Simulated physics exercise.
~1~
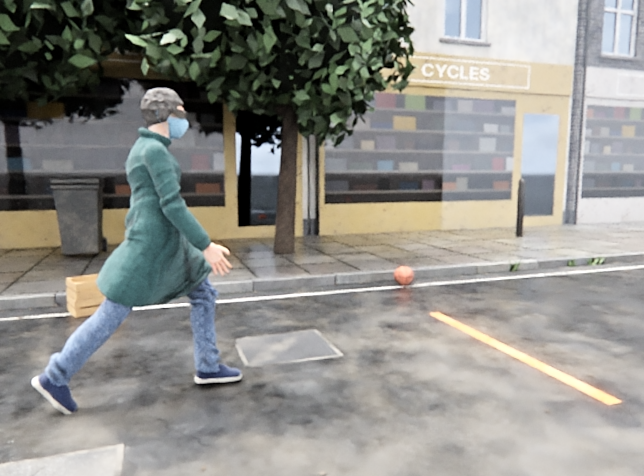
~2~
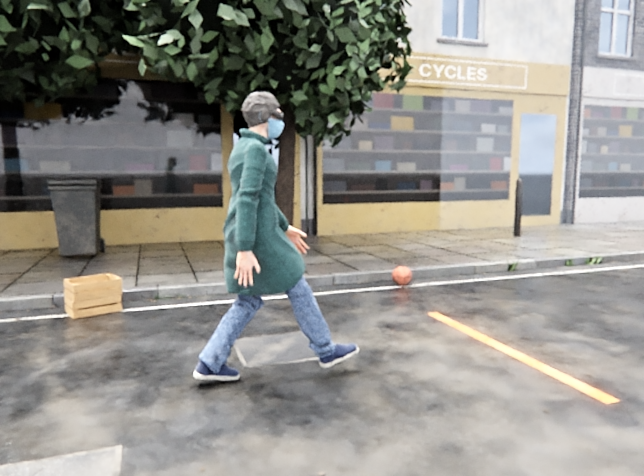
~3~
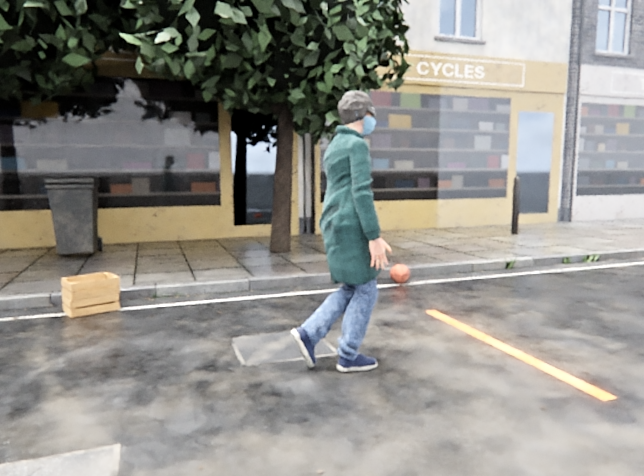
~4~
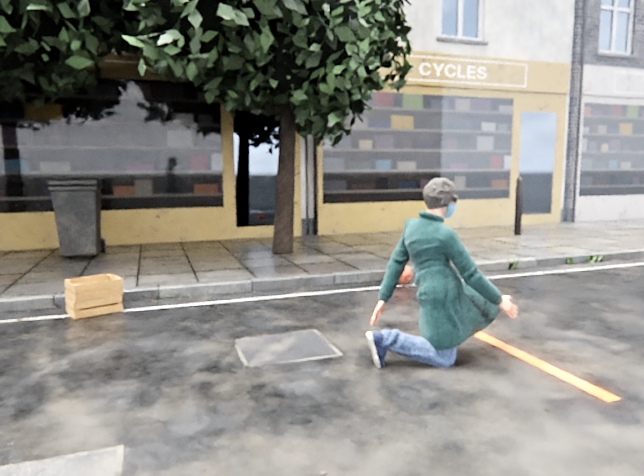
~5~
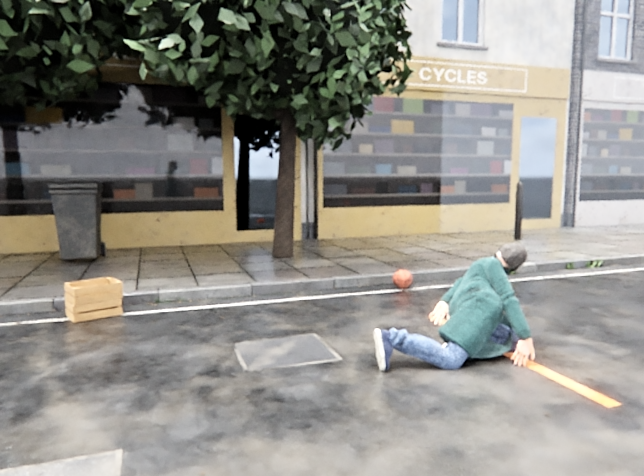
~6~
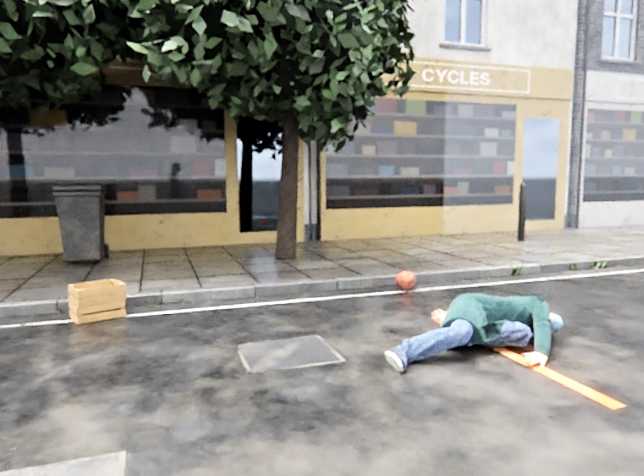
A masked person in a green coat walking right along a street, dropping to the knees and collapsing across an orange line.
